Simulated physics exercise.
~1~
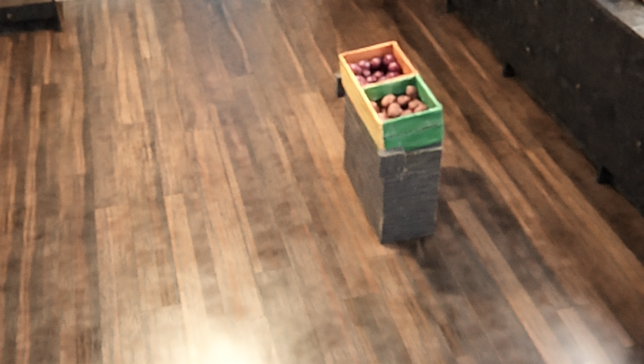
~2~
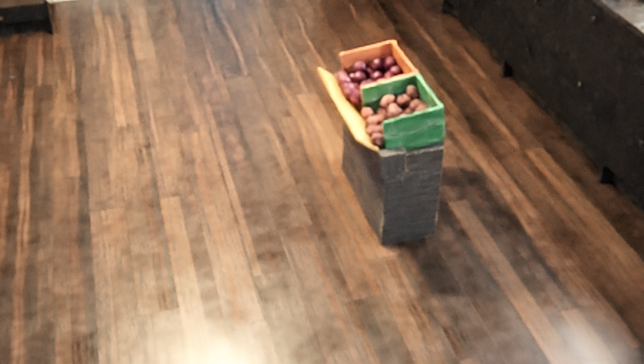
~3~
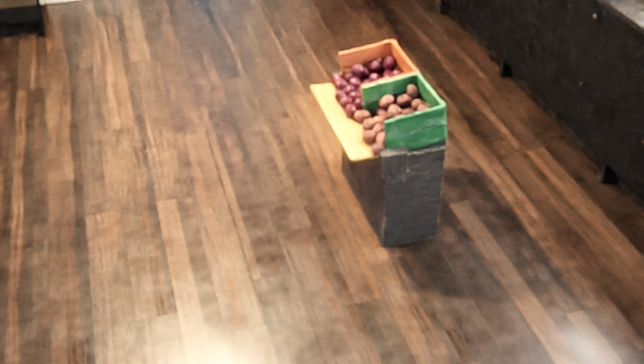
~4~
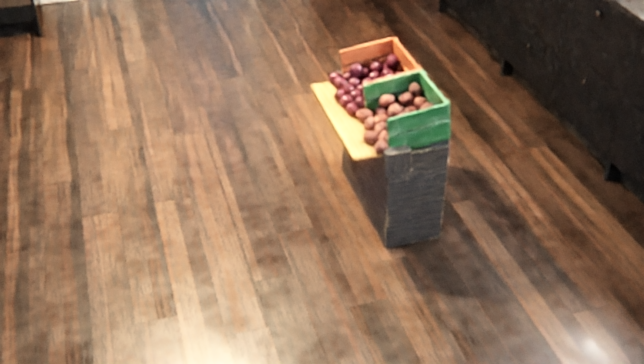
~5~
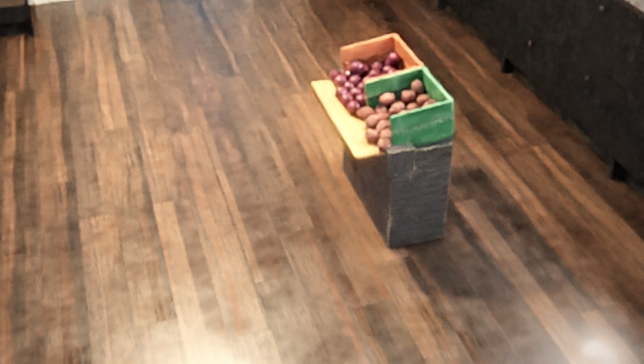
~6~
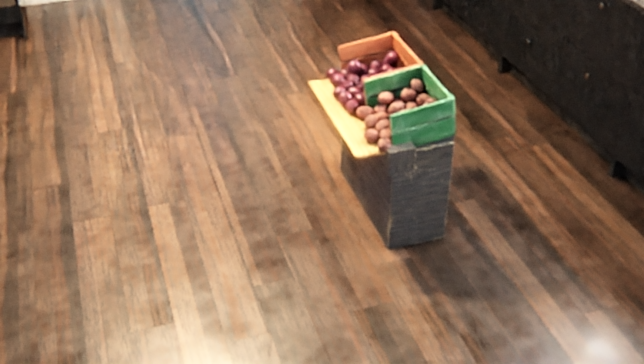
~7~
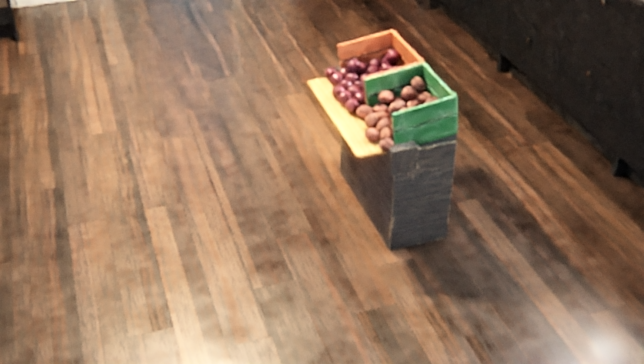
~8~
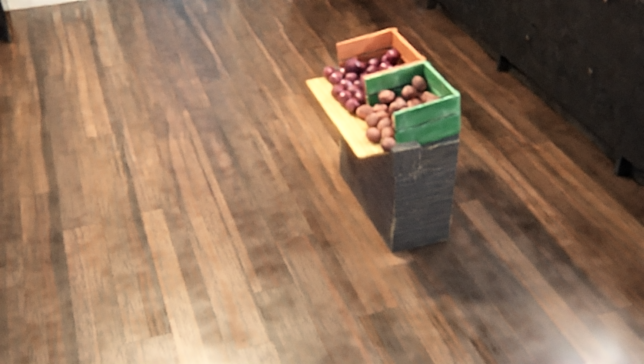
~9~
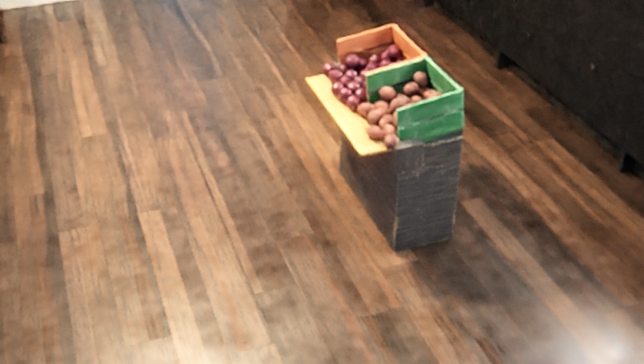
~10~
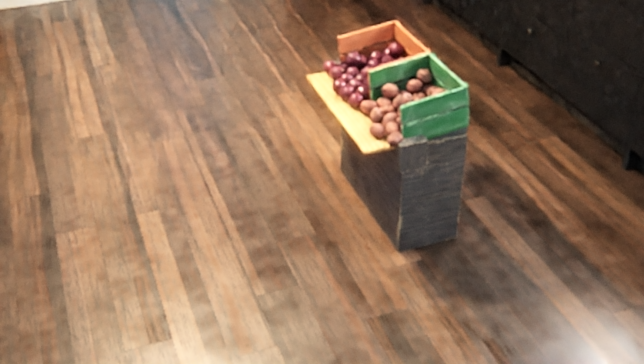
On a dark wooden floor, a grey stand holds a green chute of red potatoes and an orange chute of red onions; the yellowish front flap drops open to the left, the produce slumps slightly onto it, and everything then stays at rest with none falling to the floor.
